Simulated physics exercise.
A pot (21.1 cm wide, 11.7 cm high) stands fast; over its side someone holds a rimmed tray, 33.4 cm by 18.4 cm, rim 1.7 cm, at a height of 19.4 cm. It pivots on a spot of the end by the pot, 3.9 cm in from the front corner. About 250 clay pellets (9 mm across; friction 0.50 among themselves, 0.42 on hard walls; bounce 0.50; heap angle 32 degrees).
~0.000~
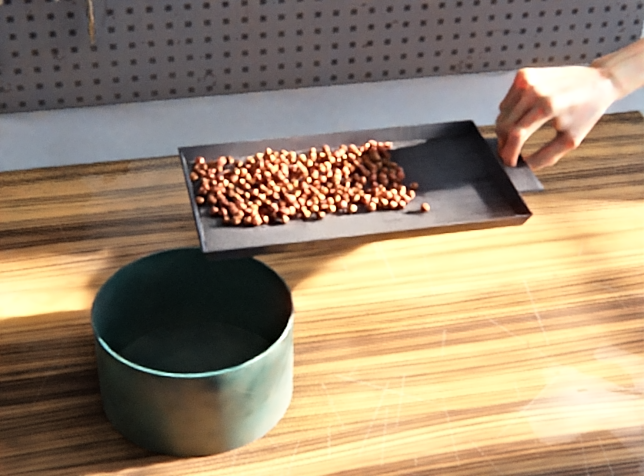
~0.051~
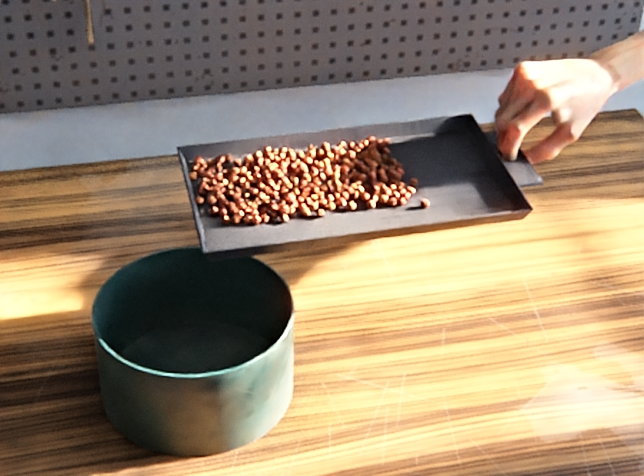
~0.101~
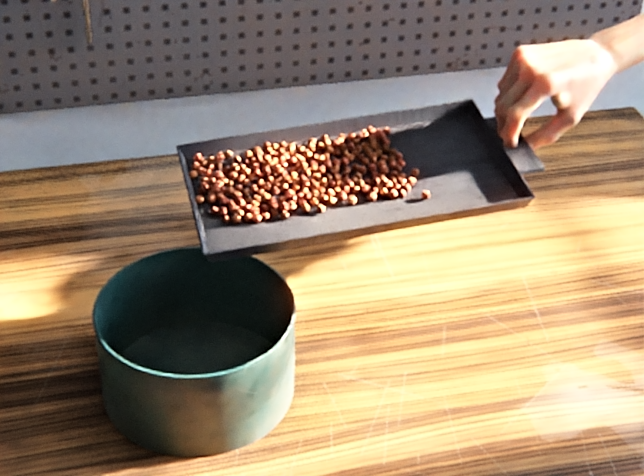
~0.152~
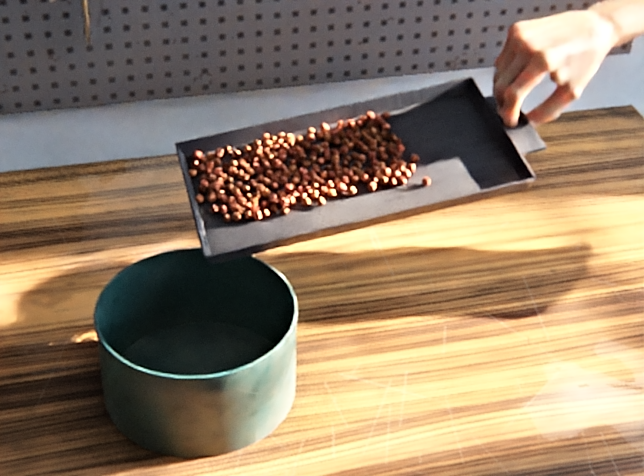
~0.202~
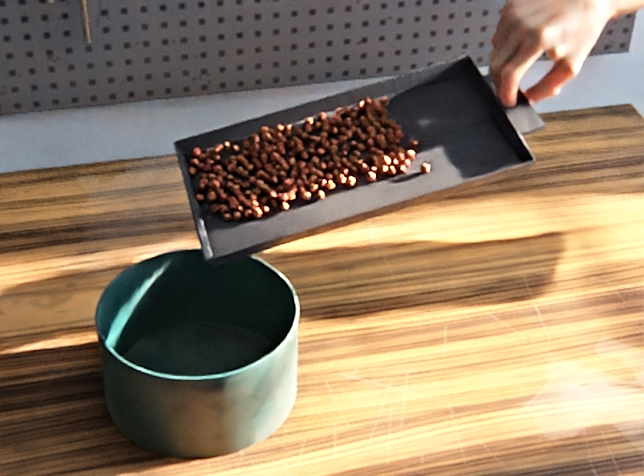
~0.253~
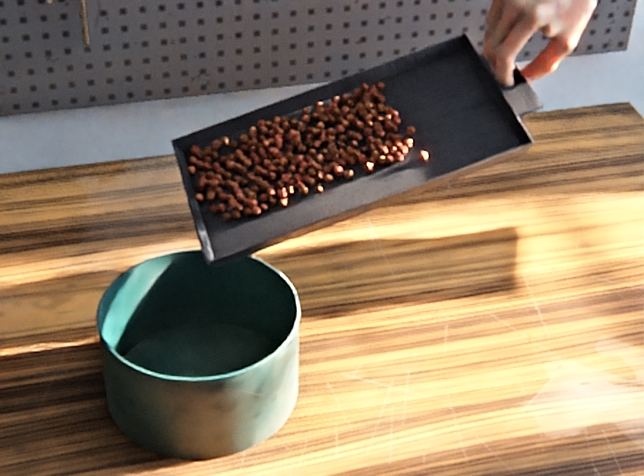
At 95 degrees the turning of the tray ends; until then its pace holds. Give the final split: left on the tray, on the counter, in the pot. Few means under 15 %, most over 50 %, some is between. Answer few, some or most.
Left on the tray: Few; on the counter: Few; in the pot: Most.
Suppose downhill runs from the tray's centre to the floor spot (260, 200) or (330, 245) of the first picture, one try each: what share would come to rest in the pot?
About 65 and 75 per cent.
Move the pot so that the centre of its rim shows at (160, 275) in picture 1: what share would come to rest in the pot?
Some 80 per cent.
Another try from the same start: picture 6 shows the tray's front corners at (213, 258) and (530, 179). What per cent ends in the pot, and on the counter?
Pot 100, counter 0.
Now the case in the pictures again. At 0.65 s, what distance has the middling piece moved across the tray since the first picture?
About 10 cm.
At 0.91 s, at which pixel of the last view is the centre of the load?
At about (178, 258).
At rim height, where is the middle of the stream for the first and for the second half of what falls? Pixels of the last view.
At about (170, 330), then at (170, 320).
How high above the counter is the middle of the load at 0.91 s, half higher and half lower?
Some 20 cm.
Then, at 0.65 s, tilt 55 degrees; the tray holds 100 %, the pot 0 %.
Then, at 0.91 s, tilt 80 degrees; the tray holds 55 %, the pot 35 %.
Then, at 1.28 s, tilt 95 degrees; the tray holds 0 %, the pot 100 %.
By 1.9 s all is still; tray 0 %, counter 0 %, pot 100 %.
